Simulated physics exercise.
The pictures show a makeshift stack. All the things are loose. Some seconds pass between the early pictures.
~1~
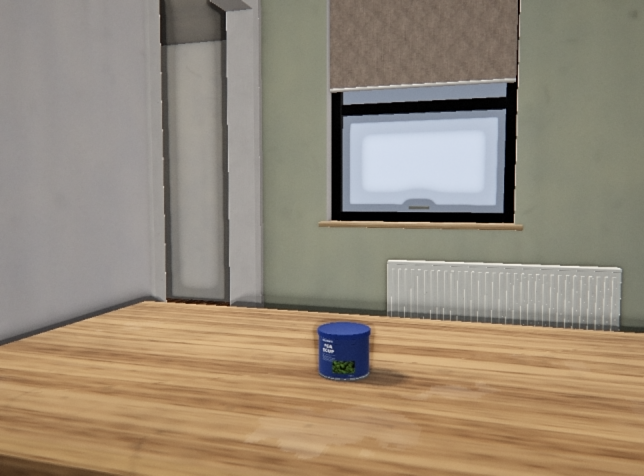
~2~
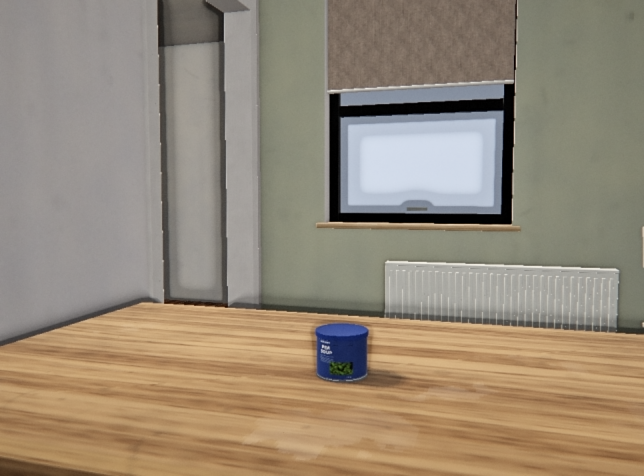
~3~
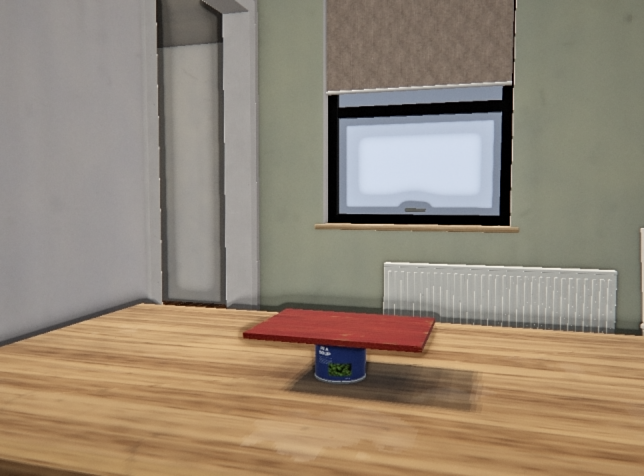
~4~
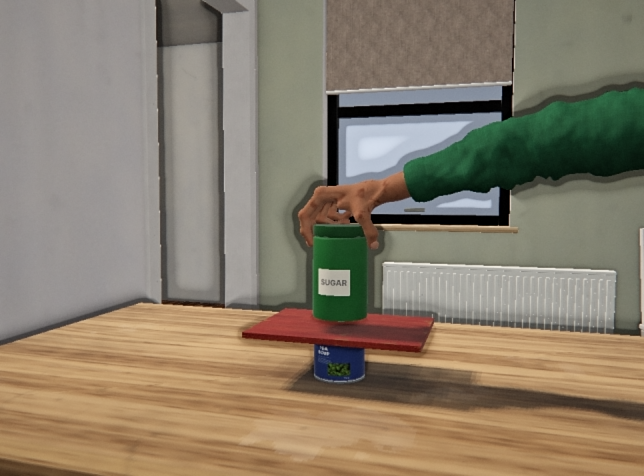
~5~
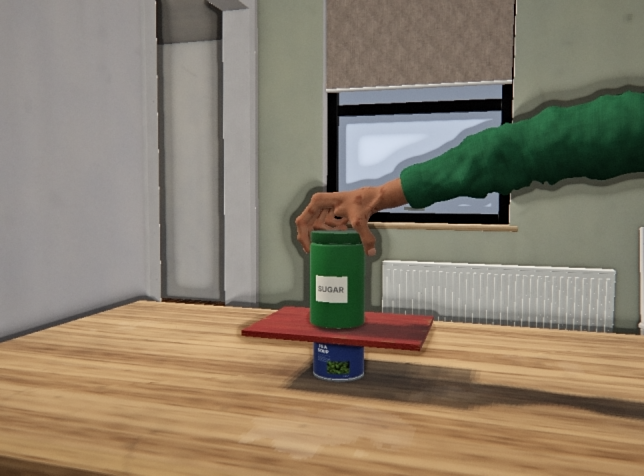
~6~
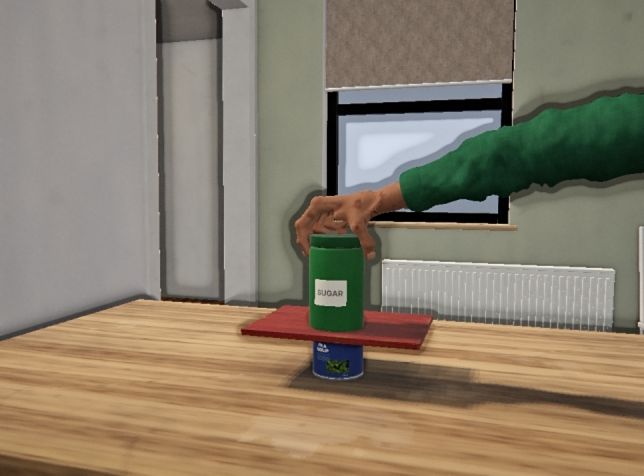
A green jar labelled sugar is the thing seen moving, in a room with a wooden table viewed from just above its top, before a green wall, window and white radiator. A blue tin stands alone mid-table, then a red board lies across it. From the right, a green-sleeved arm lowers the jar a short way onto the board, hand still on top, while the view barely shifts.
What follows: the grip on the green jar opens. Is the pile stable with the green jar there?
It holds.
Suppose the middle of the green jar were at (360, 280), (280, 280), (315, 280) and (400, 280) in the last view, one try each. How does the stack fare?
First try: It holds; second try: It comes apart; third try: It holds; fourth try: It loses its balance.
Then, 0.30 s on from there, no change.
Then, 0.70 s on from there, green jar resting near (337, 281).
In the end, all 3 unmoved. At the end, from the last picture's camera, green jar near (337, 281). The stack stays up.
